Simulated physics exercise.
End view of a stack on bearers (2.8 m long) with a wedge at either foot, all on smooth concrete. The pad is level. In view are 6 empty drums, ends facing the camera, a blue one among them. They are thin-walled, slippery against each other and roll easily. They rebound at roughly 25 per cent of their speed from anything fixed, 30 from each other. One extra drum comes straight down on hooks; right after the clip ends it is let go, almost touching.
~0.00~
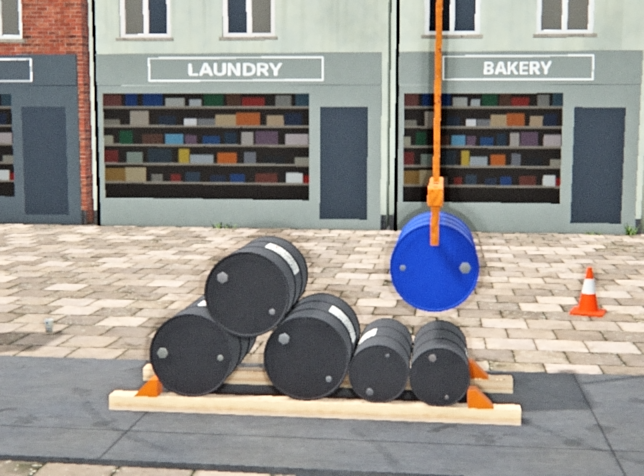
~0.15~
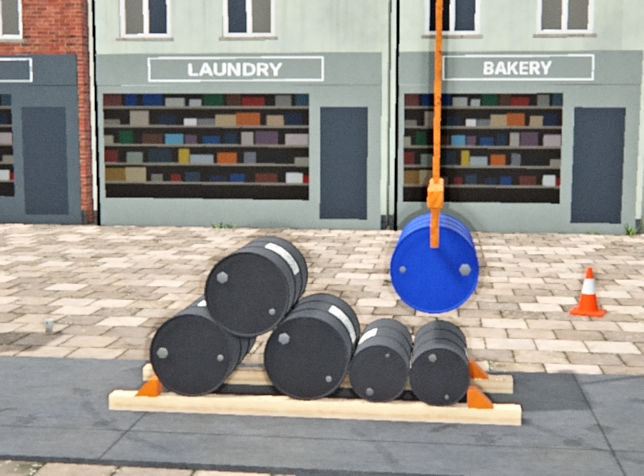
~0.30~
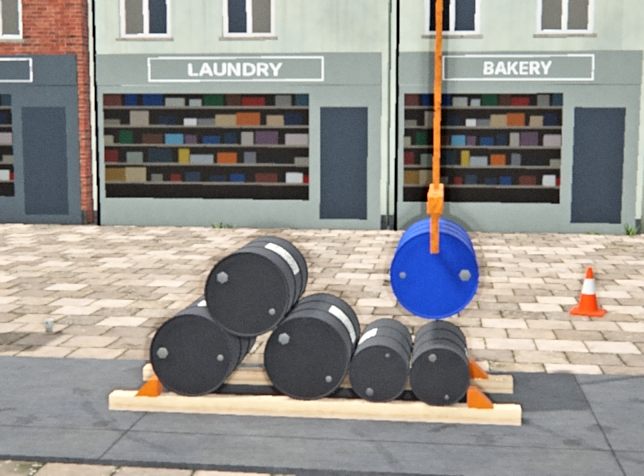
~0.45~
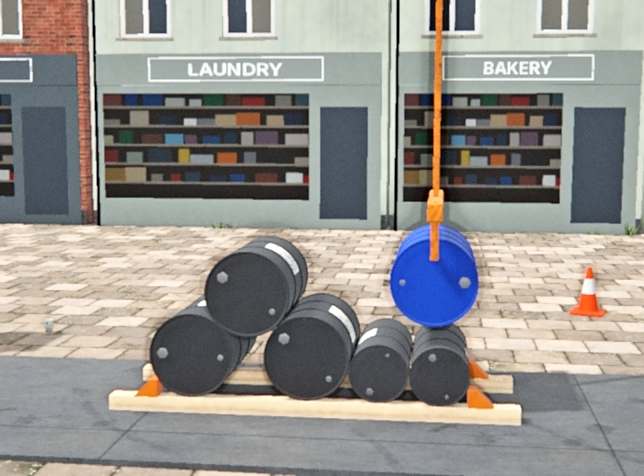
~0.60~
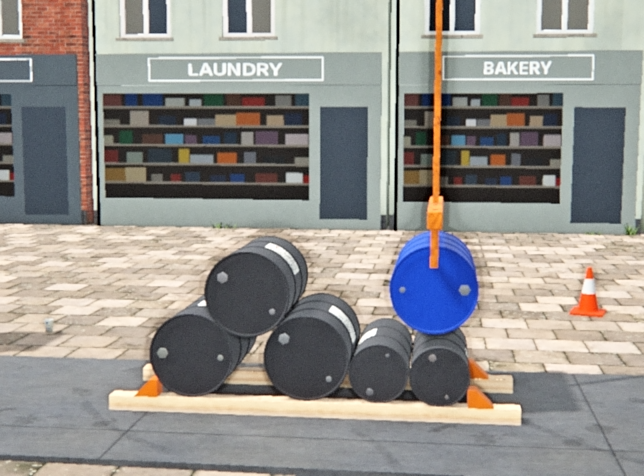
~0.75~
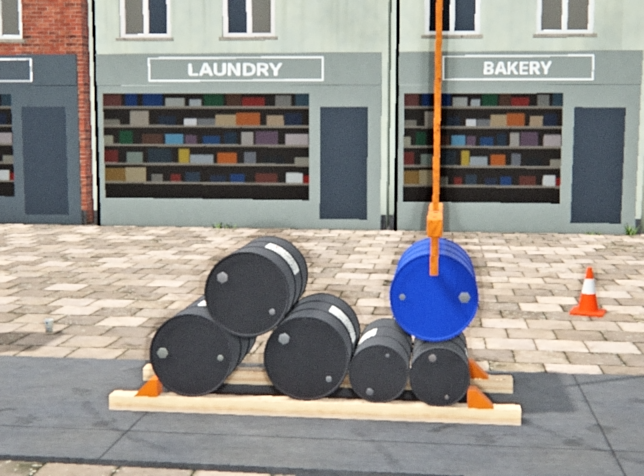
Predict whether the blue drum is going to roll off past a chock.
Blue remains between the chocks.
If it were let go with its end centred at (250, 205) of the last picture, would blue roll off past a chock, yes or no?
Then blue yes.
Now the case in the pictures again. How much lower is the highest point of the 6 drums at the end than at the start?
About 20 cm.
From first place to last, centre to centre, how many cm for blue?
Moved: Blue 30.
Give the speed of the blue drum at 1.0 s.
About 0.1 m/s.
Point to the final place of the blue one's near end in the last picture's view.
Near (409, 309).
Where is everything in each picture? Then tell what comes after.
In the first frame, blue at (434, 269); blue hangs on the hooks; 4 form the bottom row.
In the second frame, blue at (434, 270); blue hangs on the hooks; lowered 1 cm.
In the third frame, blue at (434, 276); blue hangs on the hooks; lowered 5 cm.
In the fourth frame, blue at (434, 283); blue hangs on the hooks; lowered 10 cm.
In the fifth frame, blue at (434, 291); blue hangs on the hooks; lowered 14 cm.
In the sixth frame, blue at (434, 298); blue hangs on the hooks; lowered 19 cm.
After 1.0 s, blue is up on others, 25 cm inside the right chock, rolling left; 0 past a chock so far.
After 1.2 s, blue is up on others, 30 cm inside the right chock, rolling left; 0 past a chock so far.
After 2.1 s, blue is up on others, 40 cm inside the right chock, rolling right; 0 past a chock so far.
At rest (3.9 s), blue is up on others, 40 cm inside the right chock; 0 past a chock so far.
